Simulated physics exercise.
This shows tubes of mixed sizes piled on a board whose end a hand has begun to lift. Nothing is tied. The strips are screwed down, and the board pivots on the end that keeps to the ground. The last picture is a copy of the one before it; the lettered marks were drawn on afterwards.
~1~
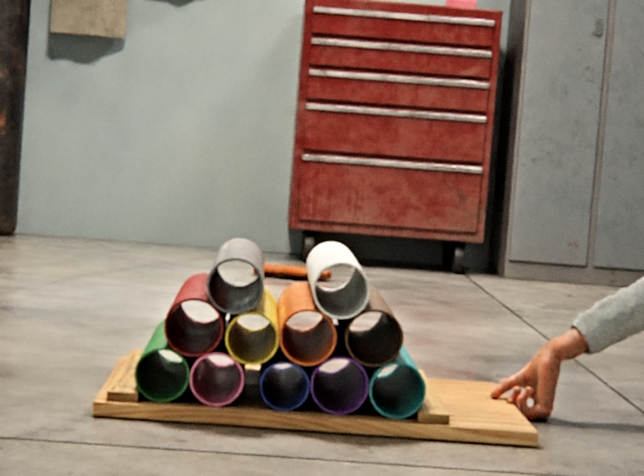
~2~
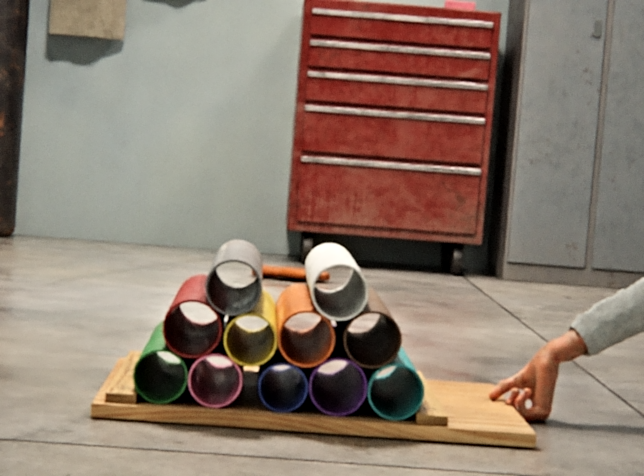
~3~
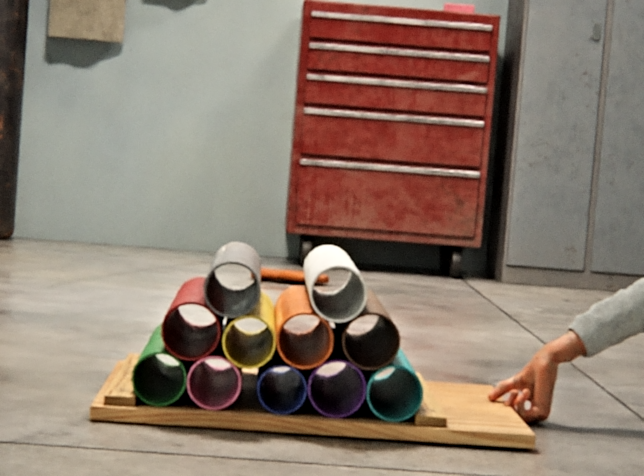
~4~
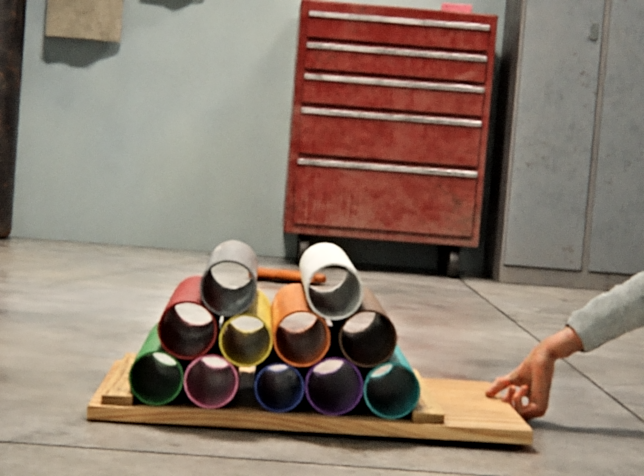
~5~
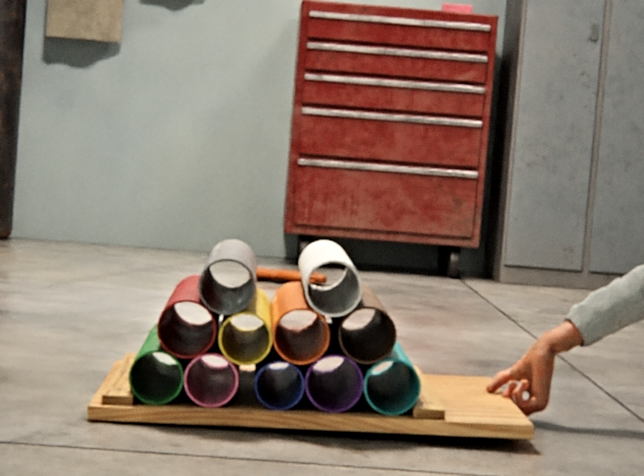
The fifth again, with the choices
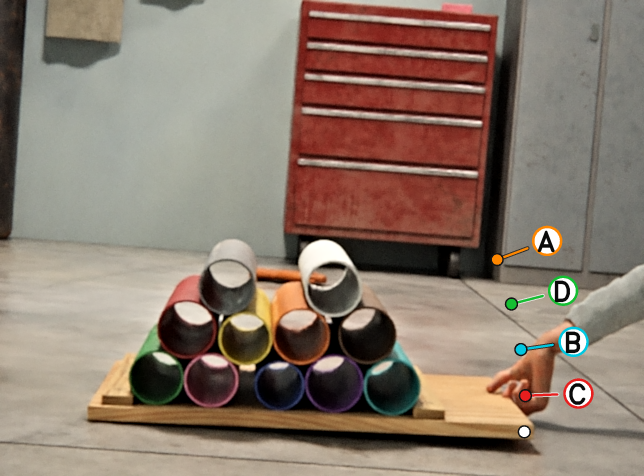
In this clip, a hand rests at the right end of a wooden board holding a stack of colourful tubes, with gray and white ones on top, in front of a red tool chest, and almost nothing moves.
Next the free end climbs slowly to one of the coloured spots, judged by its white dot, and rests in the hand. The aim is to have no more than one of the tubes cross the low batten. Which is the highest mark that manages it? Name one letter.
It can be raised to B.
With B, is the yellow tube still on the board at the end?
The yellow tube: Yes.
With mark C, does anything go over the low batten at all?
No, at C.
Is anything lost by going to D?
Yes.
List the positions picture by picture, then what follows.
The first frame shows pink tube (217, 379); blue tube (285, 386); purple tube (340, 385).
The second frame shows purple tube (338, 387); turquoise tube (396, 392).
The third frame shows board (310, 397); turquoise tube (395, 393); orange tube (305, 340).
The fourth frame shows board (307, 394); green tube (156, 378); pink tube (211, 381).
The fifth frame shows board (308, 392); green tube (156, 377); pink tube (211, 380).
On the marked copy, A at (497, 259); B at (521, 350); C at (526, 396); D at (512, 304); the white dot at (524, 432).
Following B. Soon after the start, board at 11°.
Later, board at 13°.
In the end, board at 13°, none over the low batten.
As for the rest, A eleven over the low batten; C none over the low batten; D five over the low batten.
